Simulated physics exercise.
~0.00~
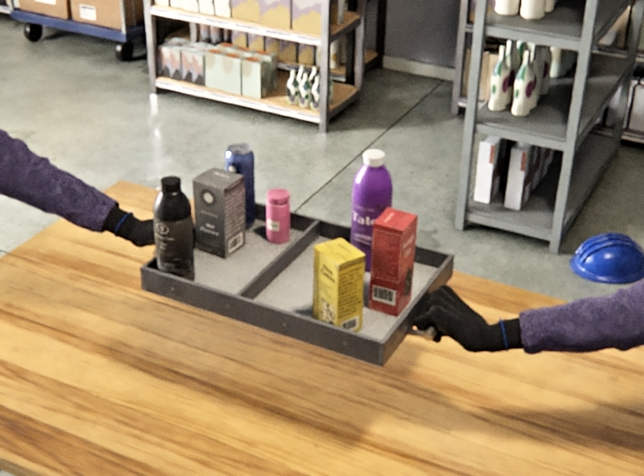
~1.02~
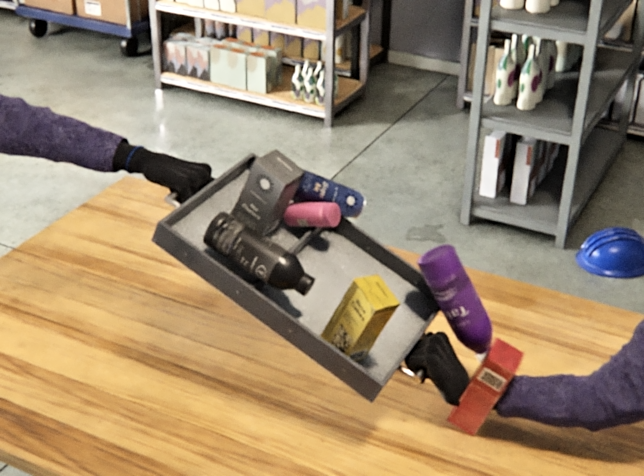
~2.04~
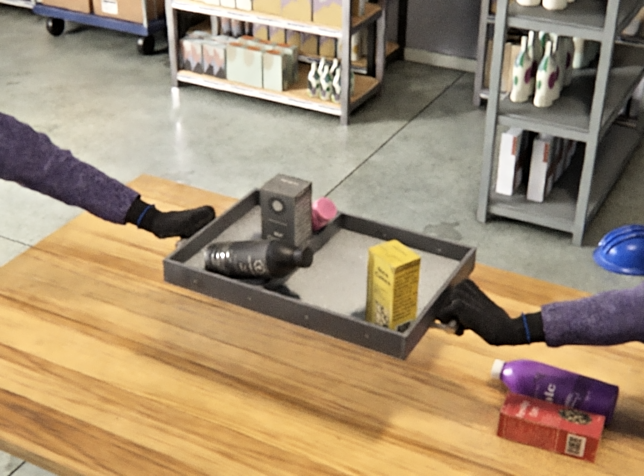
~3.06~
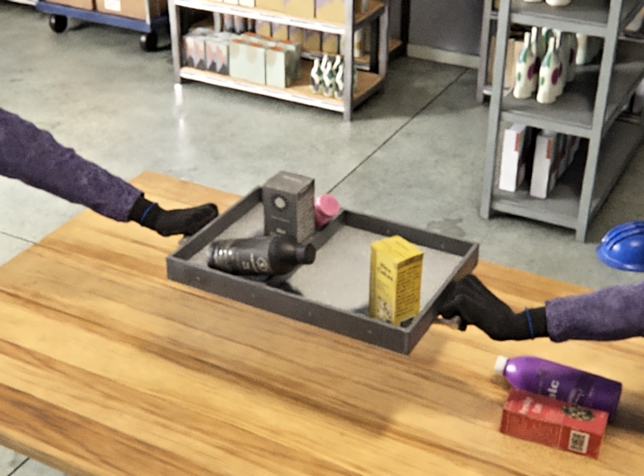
Gloved hands tipping a divided tray right edge down and levelling it, the purple bottle and red carton landing on the table.
